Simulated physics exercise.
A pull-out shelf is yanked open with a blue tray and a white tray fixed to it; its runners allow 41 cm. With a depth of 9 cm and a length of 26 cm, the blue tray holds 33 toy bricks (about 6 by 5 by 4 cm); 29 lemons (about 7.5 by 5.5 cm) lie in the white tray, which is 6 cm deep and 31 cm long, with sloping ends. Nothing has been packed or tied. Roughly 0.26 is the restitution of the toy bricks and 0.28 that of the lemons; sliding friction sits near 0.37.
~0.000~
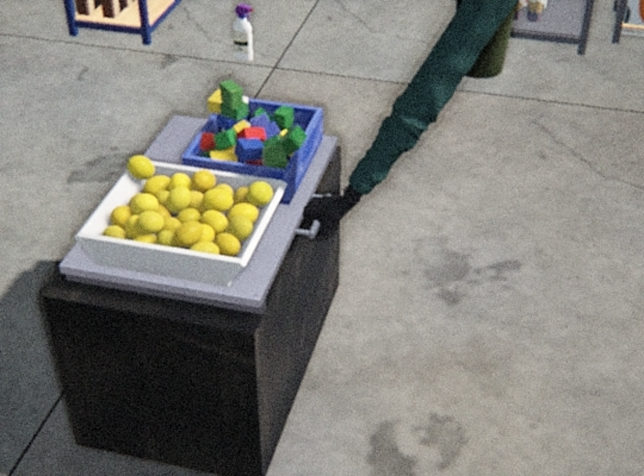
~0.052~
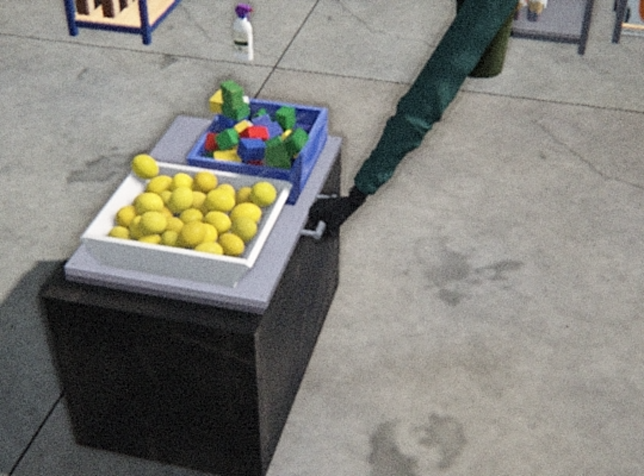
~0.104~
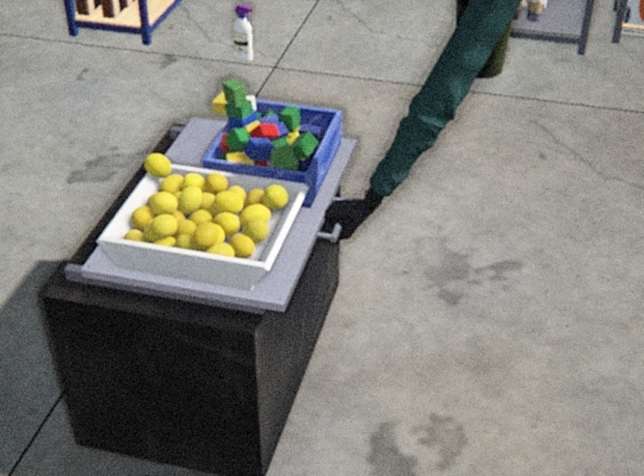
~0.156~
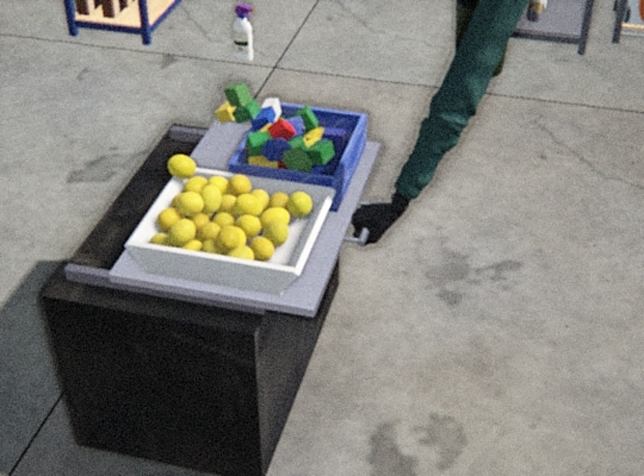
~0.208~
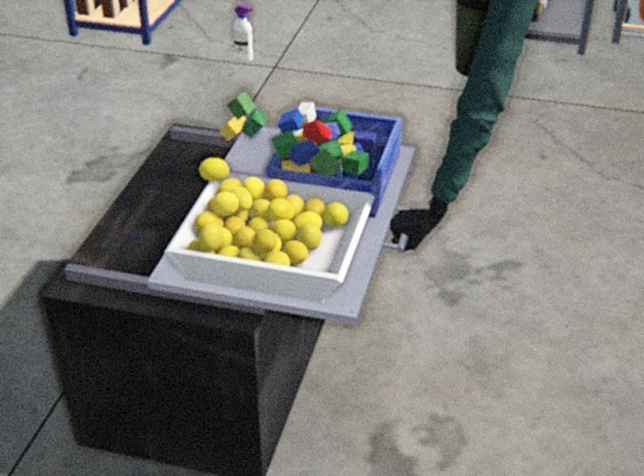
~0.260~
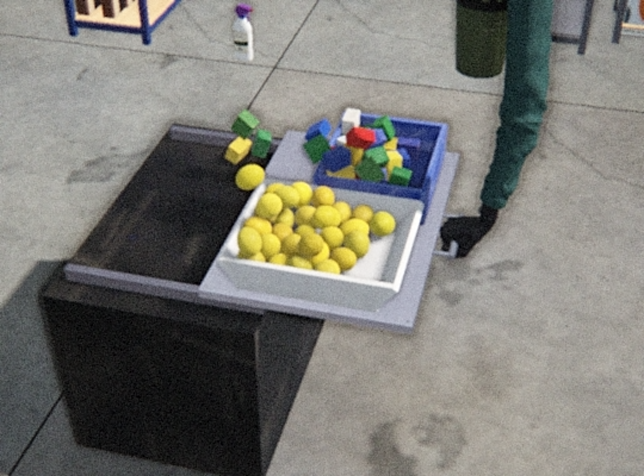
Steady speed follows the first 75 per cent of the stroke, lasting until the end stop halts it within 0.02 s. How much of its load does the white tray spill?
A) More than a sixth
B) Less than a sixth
A, more than a sixth.
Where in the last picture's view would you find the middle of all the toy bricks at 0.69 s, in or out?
Centre approx. (391, 170).
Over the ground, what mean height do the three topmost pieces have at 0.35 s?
About 74 cm.
After 0.27 s, the runners reach their end.
After 0.35 s, 4 of 33 out of the blue tray and 1 of 29 out of the white tray.
After 0.47 s, 7 of 33 out of the blue tray and 7 of 29 out of the white tray.
After 0.69 s, 7 of 33 out of the blue tray and 10 of 29 out of the white tray.
Outcome (at 1.13 s), 7 of 33 out of the blue tray and 10 of 29 out of the white tray. Asked share, 10 of 29, 34 per cent.
